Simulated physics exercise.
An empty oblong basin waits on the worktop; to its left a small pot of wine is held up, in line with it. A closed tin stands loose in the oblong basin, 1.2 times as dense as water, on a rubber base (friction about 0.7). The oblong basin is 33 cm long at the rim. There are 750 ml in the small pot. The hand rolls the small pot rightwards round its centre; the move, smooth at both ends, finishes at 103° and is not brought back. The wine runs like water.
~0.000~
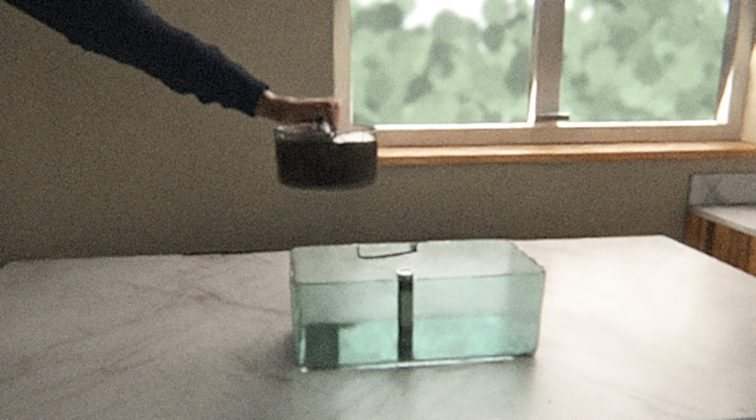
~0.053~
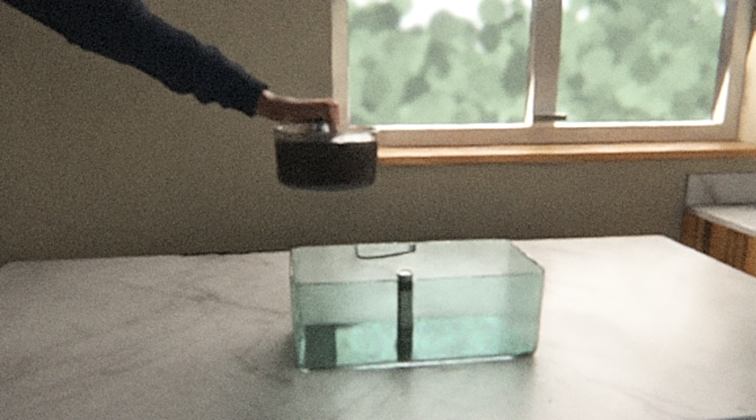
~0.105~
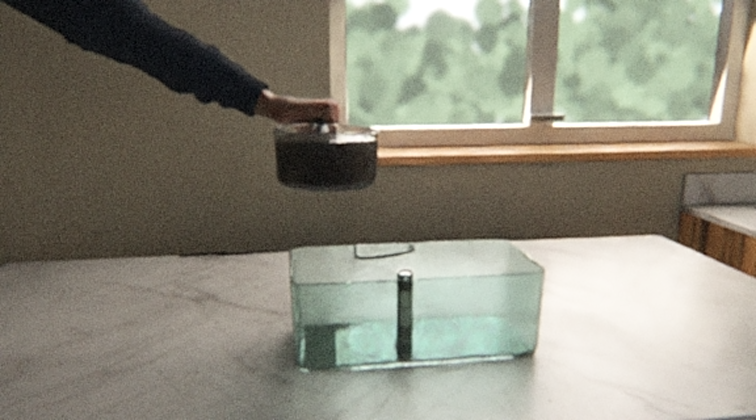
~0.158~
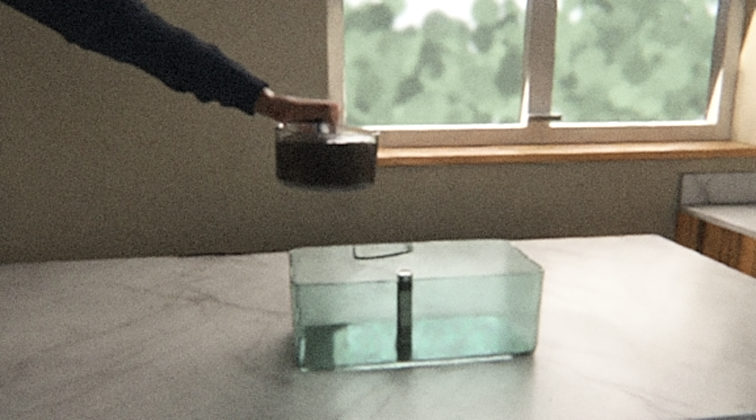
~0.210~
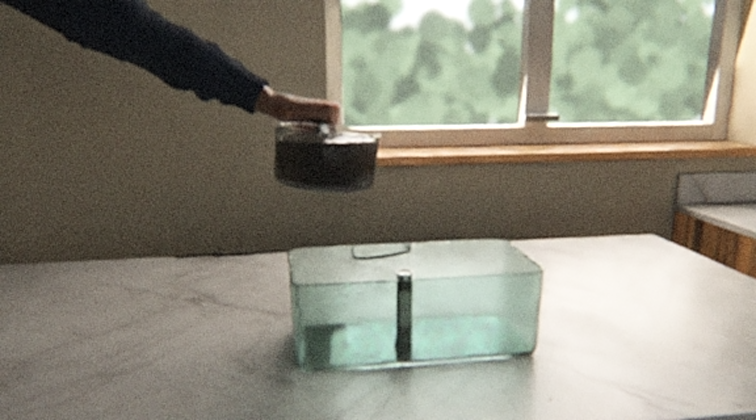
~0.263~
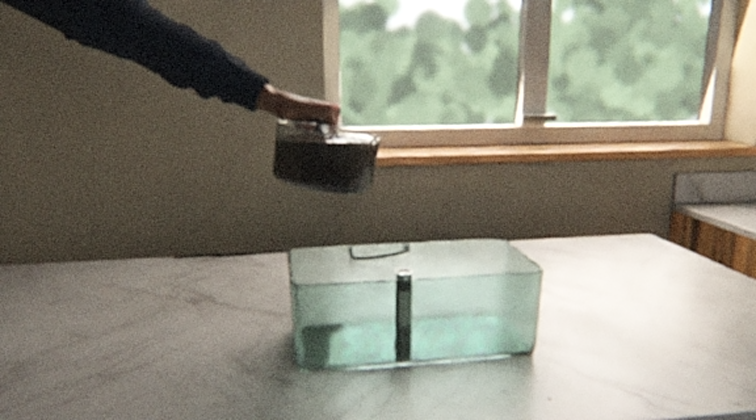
A small pot of dark liquid, held up by a hand in a dark blue sleeve, tilted slightly to the right above a clear greenish basin on the worktop, which stayed still.
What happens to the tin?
The tin keeps standing.
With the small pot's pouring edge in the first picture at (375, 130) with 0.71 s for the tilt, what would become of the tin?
Then it stays up.
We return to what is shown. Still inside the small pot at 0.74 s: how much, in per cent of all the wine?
About 58 per cent.
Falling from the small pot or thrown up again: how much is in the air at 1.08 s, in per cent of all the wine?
About 10 per cent.
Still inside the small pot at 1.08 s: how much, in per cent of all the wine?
Near 12 in a hundred.
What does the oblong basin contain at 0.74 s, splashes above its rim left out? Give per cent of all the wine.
Some 12 per cent.
By 0.74 s the tilt is 59° and 59 per cent is still to pour; the tin stands where it began.
By 1.08 s the tilt is 94° and 12 per cent is still to pour; the tin stands where it began.
By 1.45 s the tilt is 103° and 1 per cent is still to pour; the tin stands where it began.
By 1.84 s the tilt is 103° and 0 per cent is still to pour; the tin stands where it began.
At rest the tin stands where it began.
